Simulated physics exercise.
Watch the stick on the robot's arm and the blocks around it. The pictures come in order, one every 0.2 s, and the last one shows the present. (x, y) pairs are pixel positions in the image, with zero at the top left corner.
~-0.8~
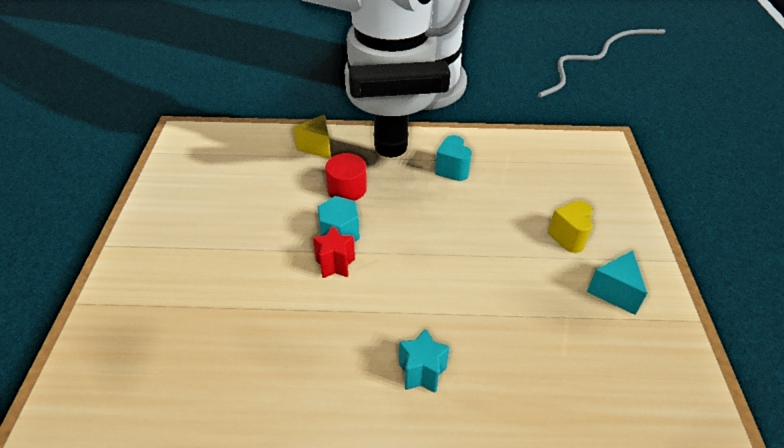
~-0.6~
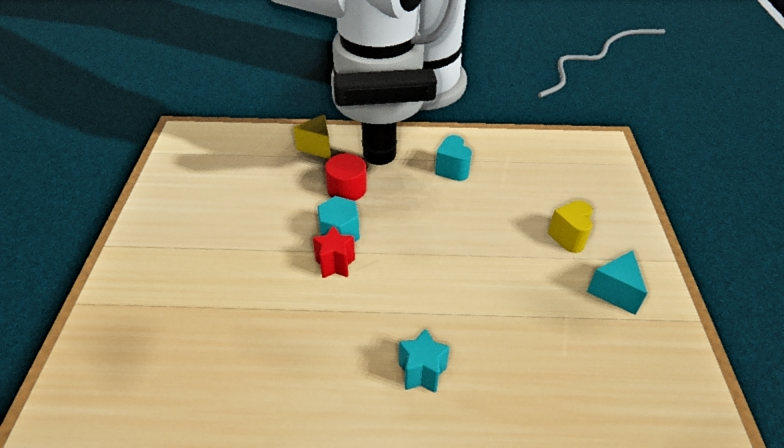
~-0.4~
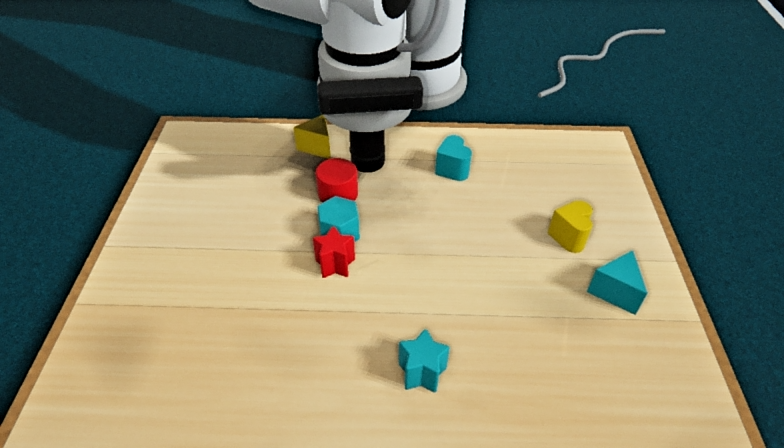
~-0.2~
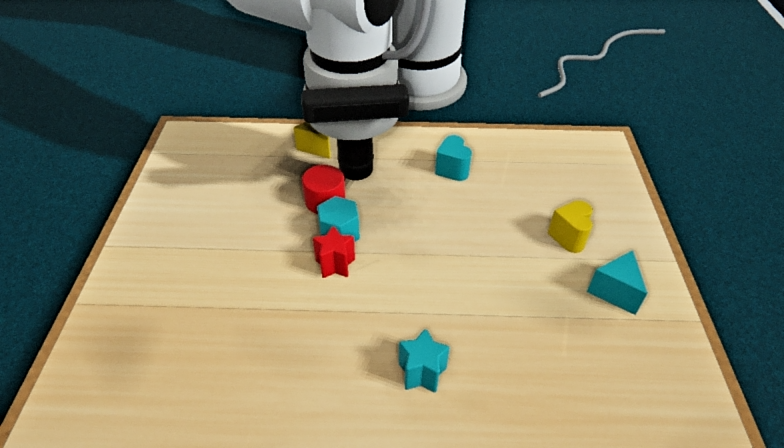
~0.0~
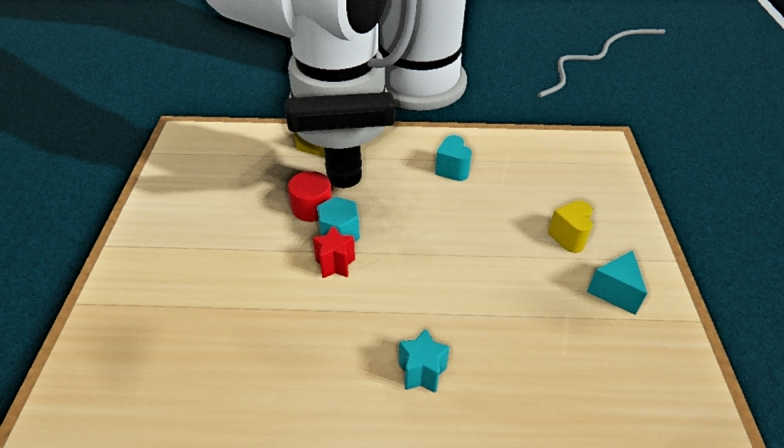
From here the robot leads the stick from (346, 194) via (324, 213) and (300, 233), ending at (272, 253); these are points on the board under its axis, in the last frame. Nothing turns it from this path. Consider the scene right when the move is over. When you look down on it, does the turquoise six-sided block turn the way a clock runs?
No
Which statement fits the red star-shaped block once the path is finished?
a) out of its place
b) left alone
a.
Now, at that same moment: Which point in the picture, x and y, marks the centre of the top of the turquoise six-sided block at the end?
It is going to be at (328, 225).
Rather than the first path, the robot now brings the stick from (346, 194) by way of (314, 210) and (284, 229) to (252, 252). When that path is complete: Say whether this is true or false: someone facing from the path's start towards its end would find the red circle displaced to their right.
The claim holds.
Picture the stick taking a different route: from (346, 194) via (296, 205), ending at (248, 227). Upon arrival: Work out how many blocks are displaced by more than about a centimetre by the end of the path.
Expect one.
What follows on the original path. One third of the way, stick at (322, 197); red circle at (282, 197); red star-shaped block at (333, 246); turquoise six-sided block at (336, 216), turned 15° anticlockwise.
Two thirds of the way, stick at (297, 217); red circle at (256, 206); red star-shaped block at (336, 251), turned 20° clockwise; turquoise six-sided block at (328, 225), turned 70° anticlockwise.
At the end, stick at (269, 237); red circle at (237, 212); yellow triangular piece not moved; red star-shaped block at (336, 251), turned 20° clockwise; turquoise six-sided block at (328, 225), turned 70° anticlockwise.
